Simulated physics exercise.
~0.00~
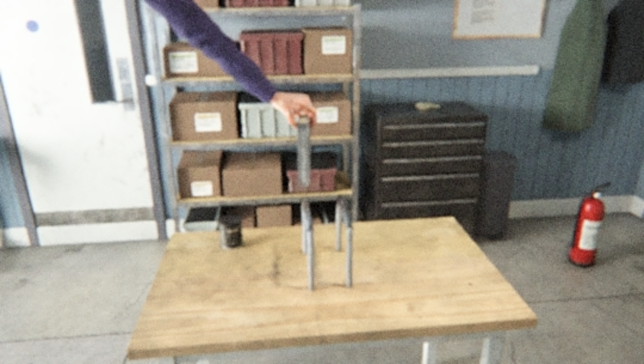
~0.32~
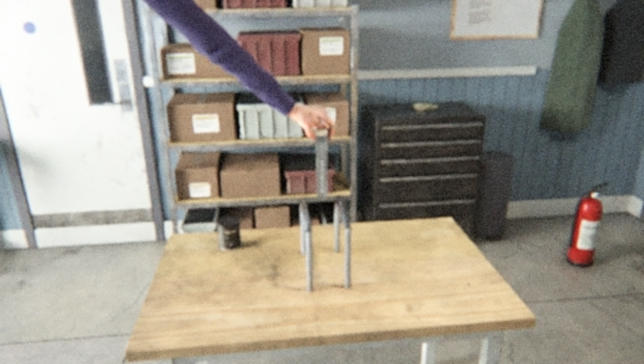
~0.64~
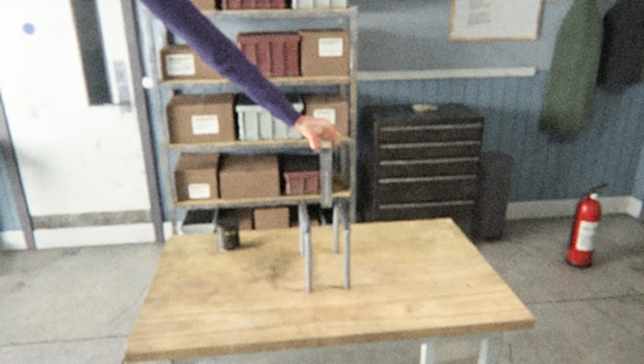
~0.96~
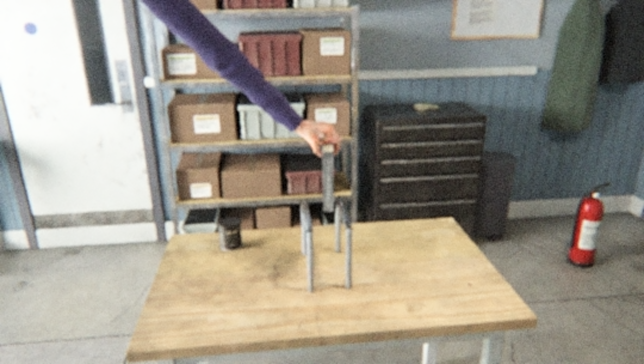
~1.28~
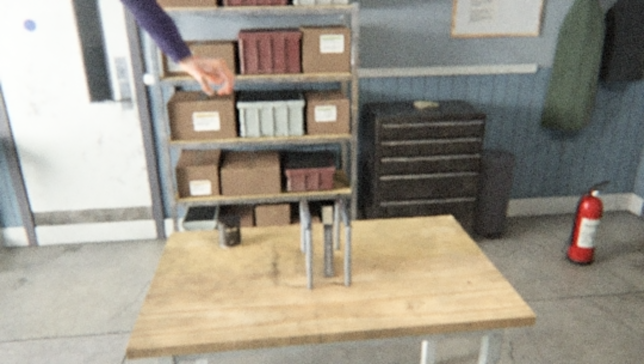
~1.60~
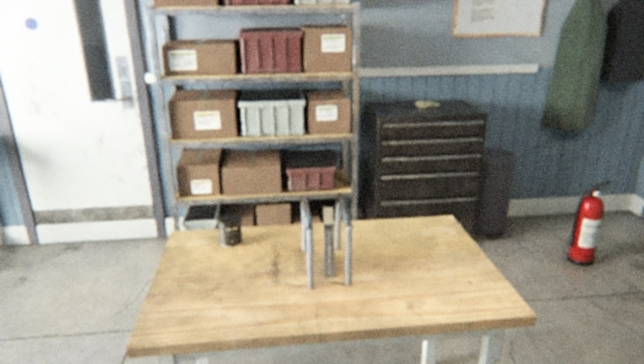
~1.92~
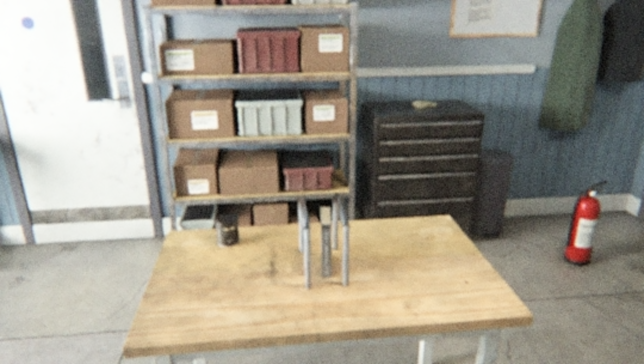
A hand lowering a grey book upright between two fixed ledges on a wooden table, releasing it to drop through and stand there.
